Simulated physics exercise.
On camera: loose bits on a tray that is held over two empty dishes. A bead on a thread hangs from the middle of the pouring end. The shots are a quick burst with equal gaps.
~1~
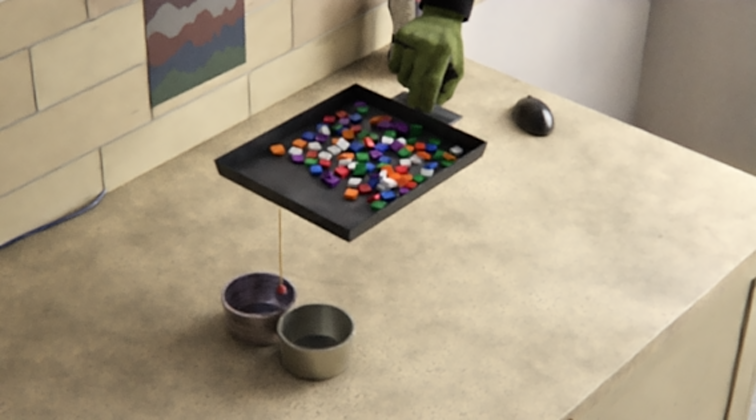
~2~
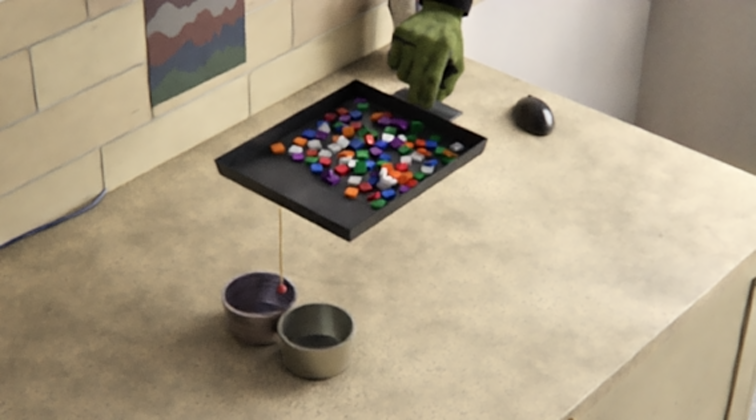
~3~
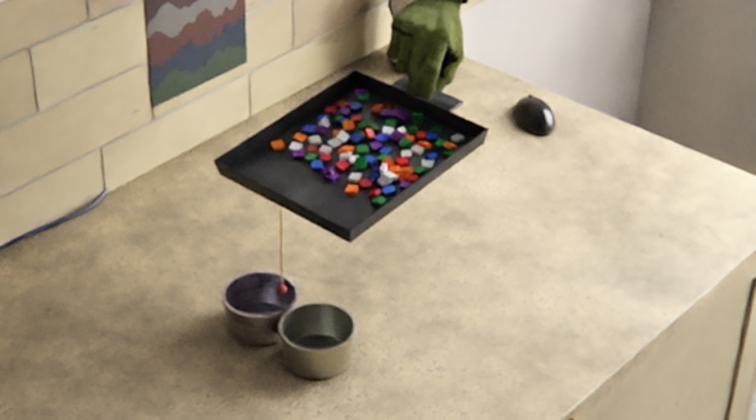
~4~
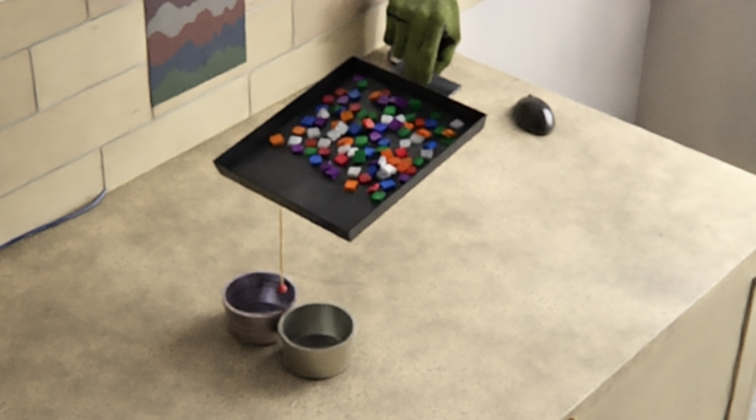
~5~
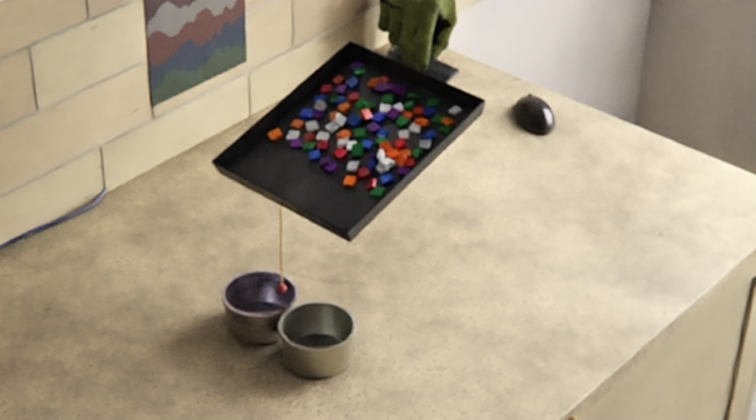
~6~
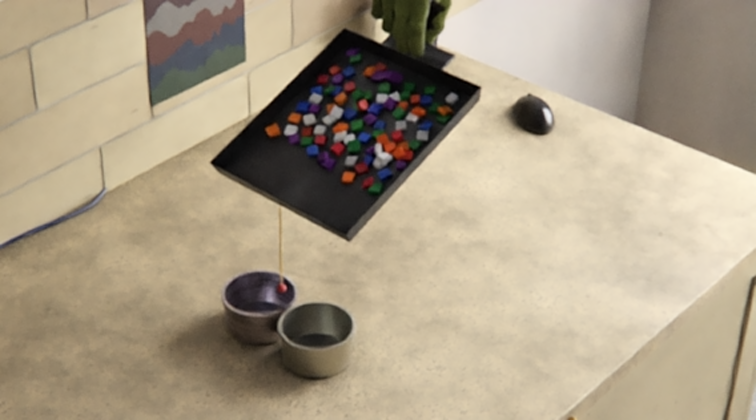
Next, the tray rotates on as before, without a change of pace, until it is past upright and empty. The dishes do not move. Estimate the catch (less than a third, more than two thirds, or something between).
In the dishes lies under a third of it.
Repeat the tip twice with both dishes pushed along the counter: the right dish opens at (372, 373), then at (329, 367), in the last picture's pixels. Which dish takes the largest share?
At the first place the dish on the left, at the second the dish on the left.
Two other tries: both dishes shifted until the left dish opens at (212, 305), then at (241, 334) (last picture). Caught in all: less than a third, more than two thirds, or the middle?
One: More than two thirds. Two: In the middle band.
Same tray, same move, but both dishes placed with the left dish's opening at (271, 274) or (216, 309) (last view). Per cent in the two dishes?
First some 0, then 70 per cent.
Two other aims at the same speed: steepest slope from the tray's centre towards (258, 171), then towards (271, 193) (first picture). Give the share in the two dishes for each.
The first gives 10 %, the second 20 %.
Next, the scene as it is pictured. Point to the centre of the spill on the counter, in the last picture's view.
Near (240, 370).
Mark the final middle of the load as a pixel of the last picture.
Around (246, 368).
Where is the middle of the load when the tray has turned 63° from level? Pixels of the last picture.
Around (291, 184).
Soon after the last picture, tray tipped steeply; nearly all on the tray; a small part in the air.
A little later, tray tipped past a quarter turn; most on the tray; a stray few in the right dish; a small part outside both; a stray few in the air.
Later still, tray tipped past a quarter turn; a small part in the right dish; a small part in the left dish; most outside both.
At rest, tray tipped past a quarter turn; a small part in the right dish; a small part in the left dish; most outside both.
